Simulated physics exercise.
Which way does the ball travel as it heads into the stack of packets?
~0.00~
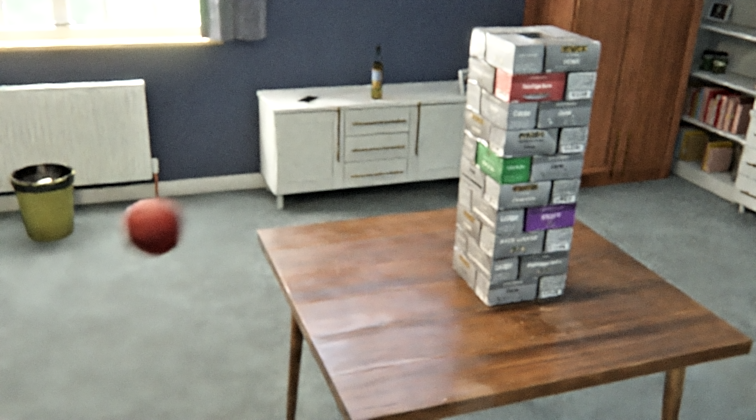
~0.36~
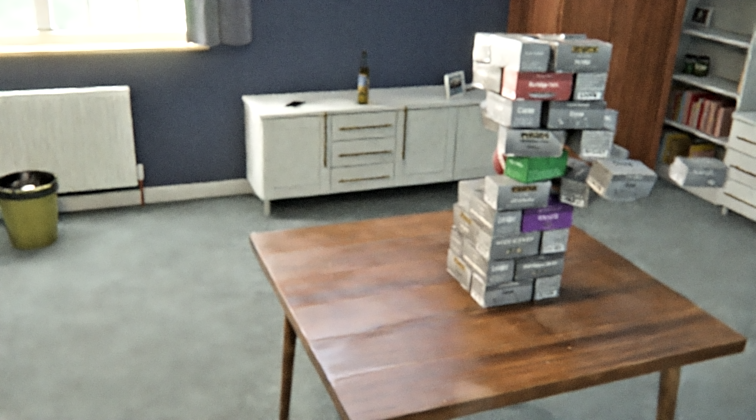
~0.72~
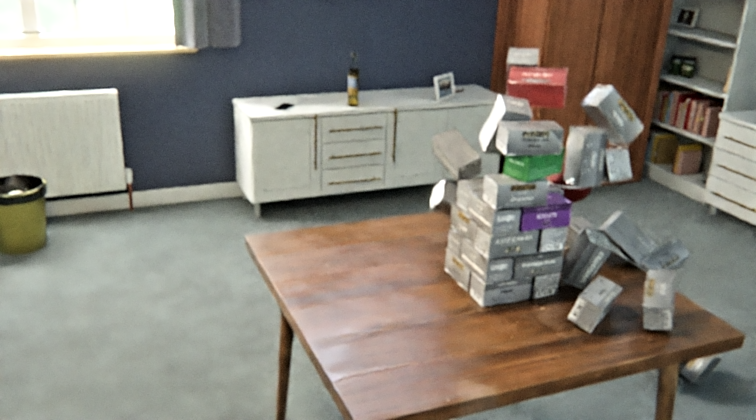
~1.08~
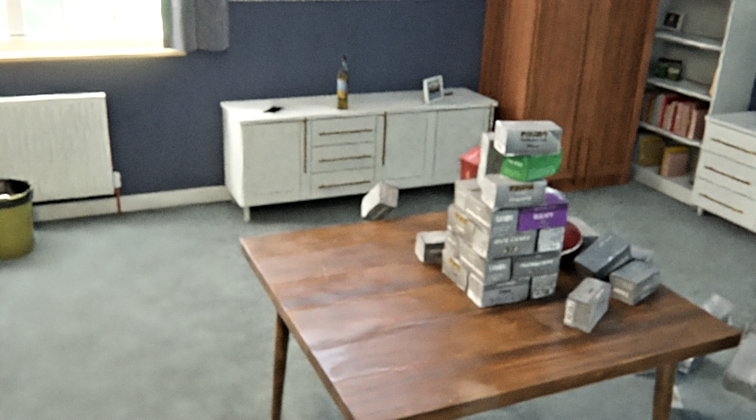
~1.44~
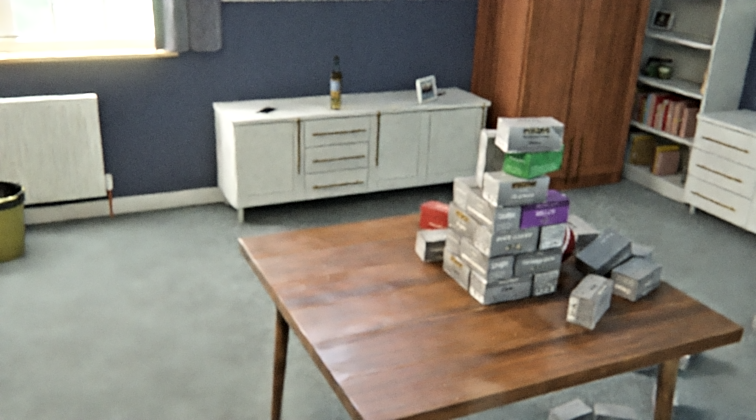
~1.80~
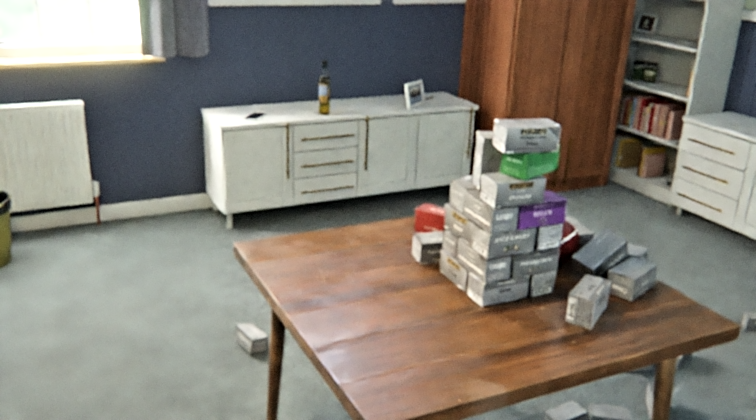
The ball travels to the right, going from the open floor area on the left into the stack.
